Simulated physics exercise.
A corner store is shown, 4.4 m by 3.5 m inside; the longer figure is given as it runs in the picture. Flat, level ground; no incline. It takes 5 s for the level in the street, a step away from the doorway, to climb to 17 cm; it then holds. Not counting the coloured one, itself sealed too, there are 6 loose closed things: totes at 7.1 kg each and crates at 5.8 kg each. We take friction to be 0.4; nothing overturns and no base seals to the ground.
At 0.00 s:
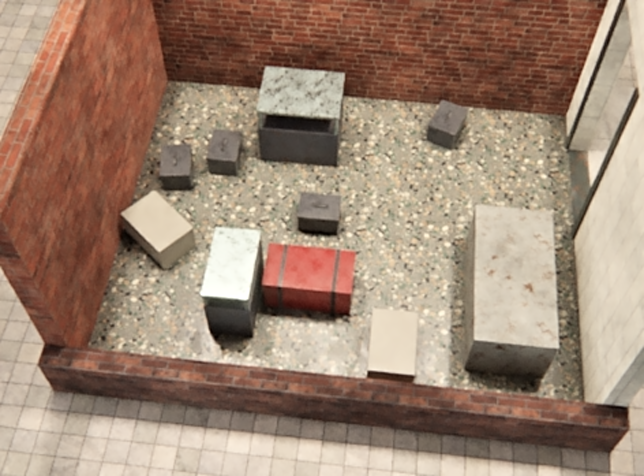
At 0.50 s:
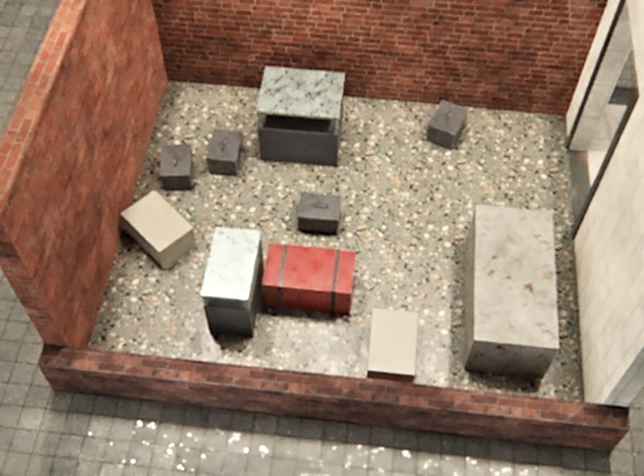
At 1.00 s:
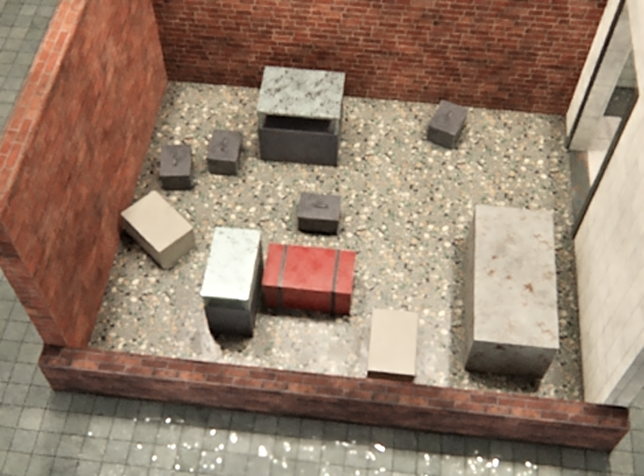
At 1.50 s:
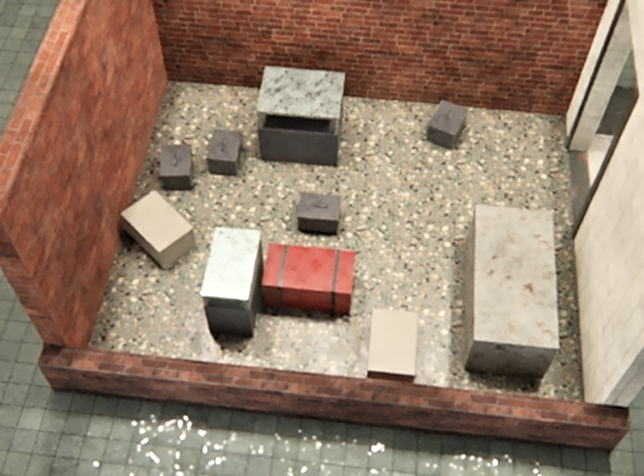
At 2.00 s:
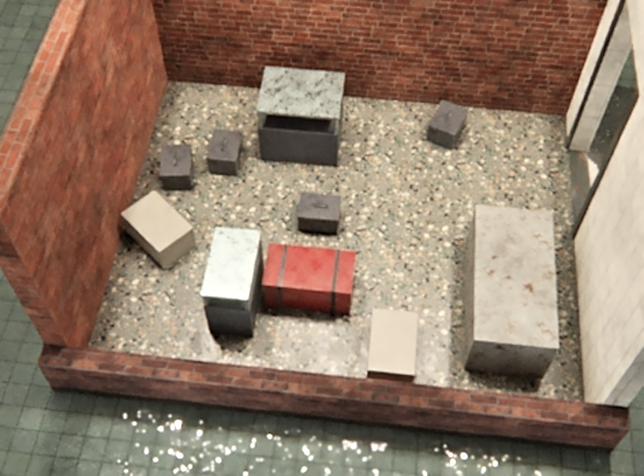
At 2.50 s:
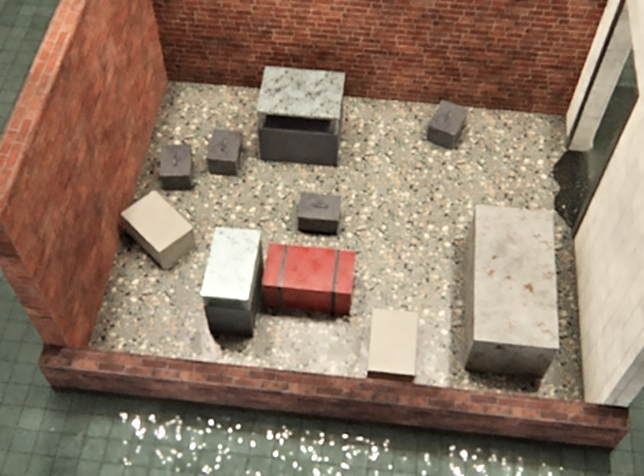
A corner store with a speckled floor and red brick walls is seen from high above by a still camera. A red trunk sits near the middle beside a pale-topped cabinet, with four small dark boxes behind, two beige boxes nearer the front, and large grey units at back and right. Glinting, greenish water covers the paving outside, then a little enters at the right-hand doorway, while everything inside stays put.
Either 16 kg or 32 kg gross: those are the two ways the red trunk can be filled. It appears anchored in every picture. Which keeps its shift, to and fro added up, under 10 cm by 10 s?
I'd say it needs the heavier one.
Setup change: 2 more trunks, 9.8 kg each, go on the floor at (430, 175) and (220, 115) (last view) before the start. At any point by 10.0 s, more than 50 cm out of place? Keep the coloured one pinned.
Note, in sequence: Exceeded, not exceeded.
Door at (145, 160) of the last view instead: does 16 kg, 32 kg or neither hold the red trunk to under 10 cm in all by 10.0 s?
Lab note: Upper mass required.
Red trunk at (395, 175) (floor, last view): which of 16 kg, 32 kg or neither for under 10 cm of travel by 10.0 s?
Neither holds.
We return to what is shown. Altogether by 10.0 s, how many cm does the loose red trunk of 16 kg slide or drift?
Total path: Roughly 30 cm.
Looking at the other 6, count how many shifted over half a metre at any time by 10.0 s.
The count comes to 3.
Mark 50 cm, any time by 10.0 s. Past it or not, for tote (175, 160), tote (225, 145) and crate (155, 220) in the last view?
Results in sequence: Threshold not reached; threshold not reached; threshold exceeded.
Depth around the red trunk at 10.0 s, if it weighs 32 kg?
Depth: Approx. 4 cm.
After 3.5 s the red trunk would be 0 cm from its start with 16 kg and 0 cm from its start with 32 kg; 0 cm of water round it then.
After 4.5 s the red trunk would be 0 cm from its start with 16 kg and 0 cm from its start with 32 kg; 0 cm of water round it then.
After 7.0 s the red trunk would be 0 cm from its start with 16 kg and 0 cm from its start with 32 kg; 2 cm of water round it then.
After 10.0 s the red trunk would be 34 cm from its start with 16 kg and 0 cm from its start with 32 kg; 4 cm of water round it then.
